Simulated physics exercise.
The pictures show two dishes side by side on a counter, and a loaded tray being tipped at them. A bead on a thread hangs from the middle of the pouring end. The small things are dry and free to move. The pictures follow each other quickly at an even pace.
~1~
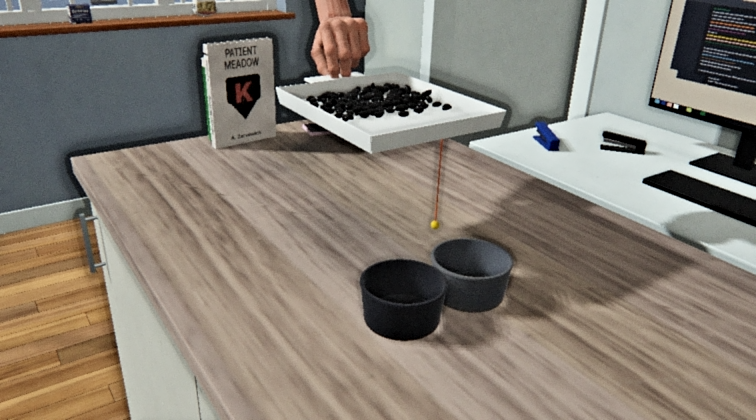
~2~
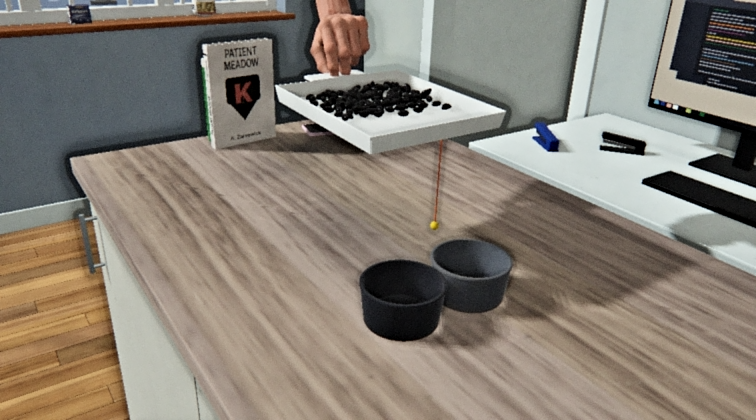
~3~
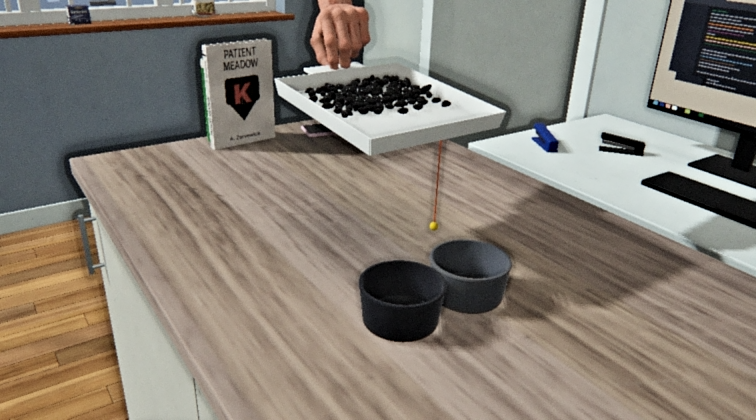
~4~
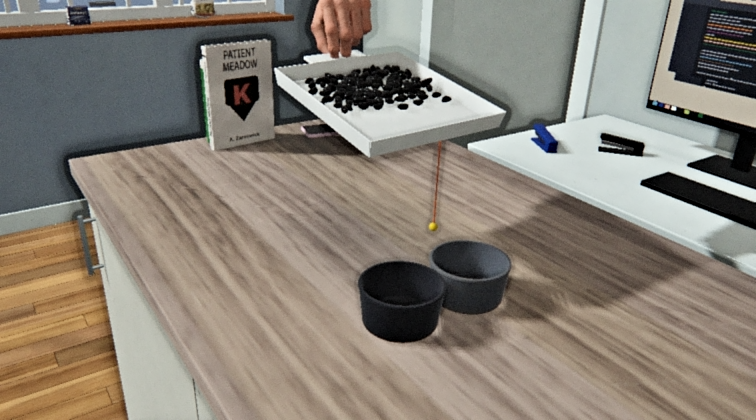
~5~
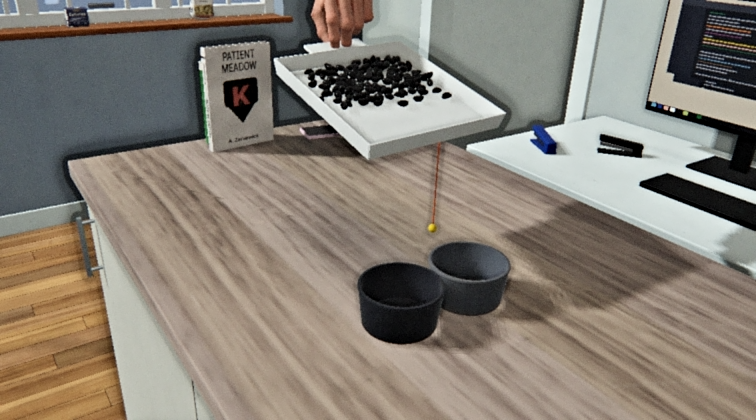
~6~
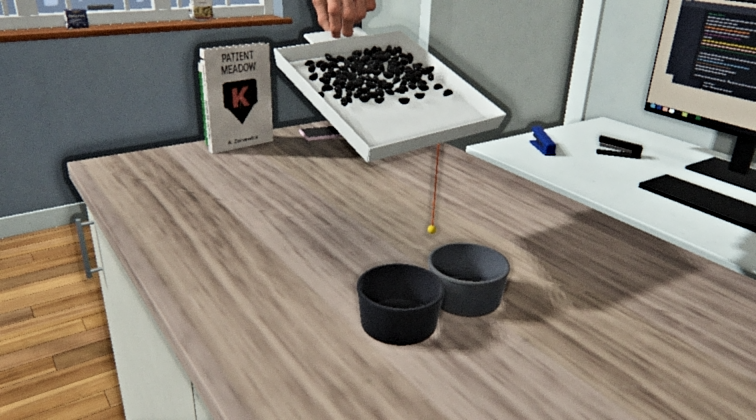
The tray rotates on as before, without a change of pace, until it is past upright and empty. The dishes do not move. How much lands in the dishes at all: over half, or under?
They take the larger part between them.
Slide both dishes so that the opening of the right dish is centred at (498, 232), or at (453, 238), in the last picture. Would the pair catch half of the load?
The first try: Less than half. The second: Below a half.
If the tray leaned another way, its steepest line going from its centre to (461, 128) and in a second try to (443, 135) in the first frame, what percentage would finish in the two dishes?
Near 10 % and 50 %.
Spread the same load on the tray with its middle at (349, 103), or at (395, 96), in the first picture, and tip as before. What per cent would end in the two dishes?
Near 80 % and 70 %.
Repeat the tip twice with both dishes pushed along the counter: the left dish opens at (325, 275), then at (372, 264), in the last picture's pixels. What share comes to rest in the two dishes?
About 20 and 40 per cent.
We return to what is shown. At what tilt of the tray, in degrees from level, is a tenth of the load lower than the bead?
At some 75 degrees.
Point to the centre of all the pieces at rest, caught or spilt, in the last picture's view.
Roughly at (436, 302).
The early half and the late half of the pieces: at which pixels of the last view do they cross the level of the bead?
Early half (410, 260), late half (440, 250).
Just after the last frame, tray tipped steeply; the larger part on the tray; just a few in the left dish; about a tenth in the air.
A moment on, tray tipped past a quarter turn; roughly two thirds on the tray; about a tenth in the left dish; about a tenth in the right dish; about a tenth outside both; about a tenth in the air.
Further on, tray tipped past a quarter turn; roughly a third in the left dish; roughly a third in the right dish; roughly a quarter outside both.
When it is over, tray tipped past a quarter turn; roughly a third in the left dish; roughly a third in the right dish; roughly a quarter outside both.
